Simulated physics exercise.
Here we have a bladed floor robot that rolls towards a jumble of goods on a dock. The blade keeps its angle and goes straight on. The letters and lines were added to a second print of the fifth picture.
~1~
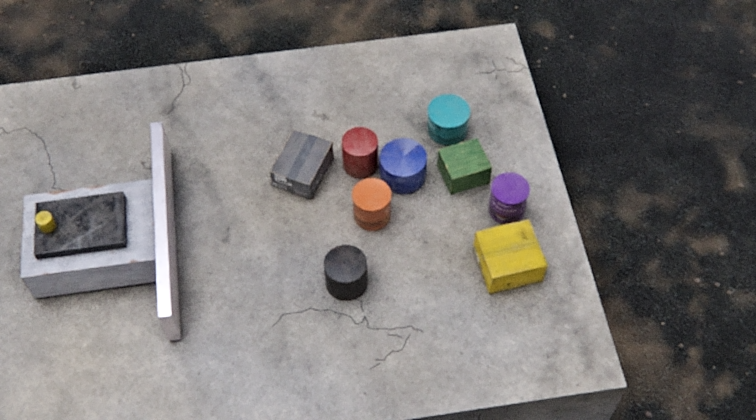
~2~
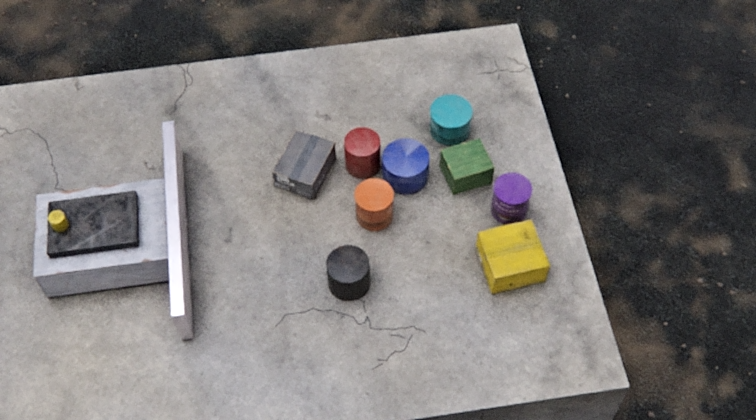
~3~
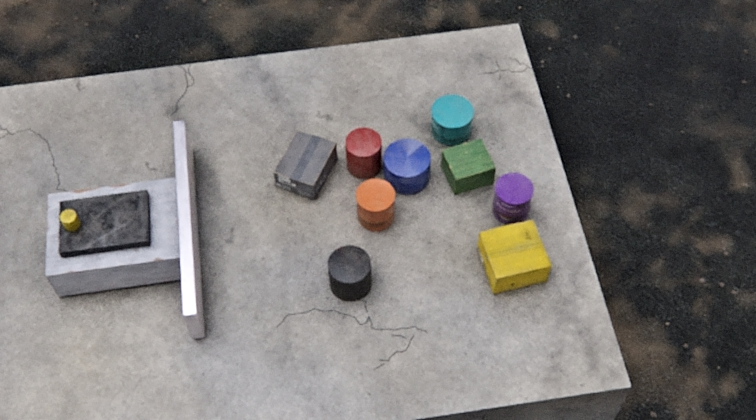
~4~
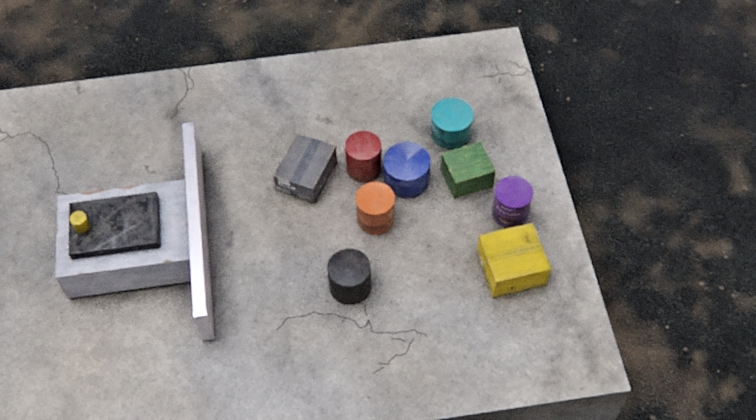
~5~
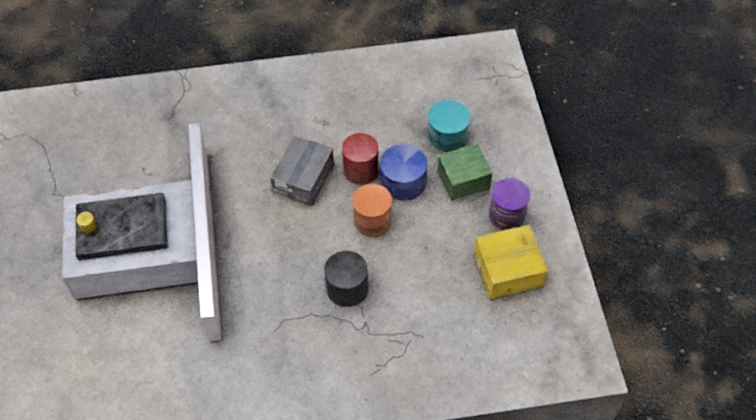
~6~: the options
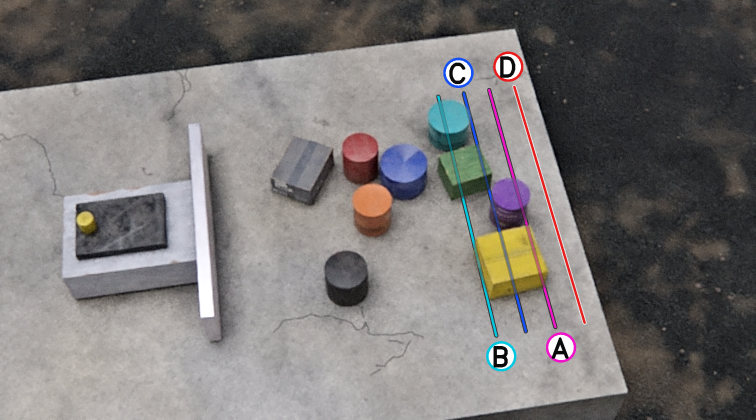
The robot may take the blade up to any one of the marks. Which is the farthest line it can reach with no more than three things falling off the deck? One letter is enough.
Stop at C.
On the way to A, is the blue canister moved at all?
By then, yes.
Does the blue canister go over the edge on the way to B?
By then, no.
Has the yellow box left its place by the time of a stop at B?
Yes.
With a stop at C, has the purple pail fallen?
By then, no.
On the copy, A at (520, 199); B at (465, 207); C at (492, 203); D at (547, 196).
On C. First, robot (236, 209); grey parcel (330, 163); red canister (369, 157).
Then, robot (343, 195); green crate (511, 169); turquoise pail (478, 112).
Finally, robot (422, 185); green crate (553, 161); yellow box (580, 258); none fallen.
By contrast, A drops four; B is within the limit but short; D drops eight.
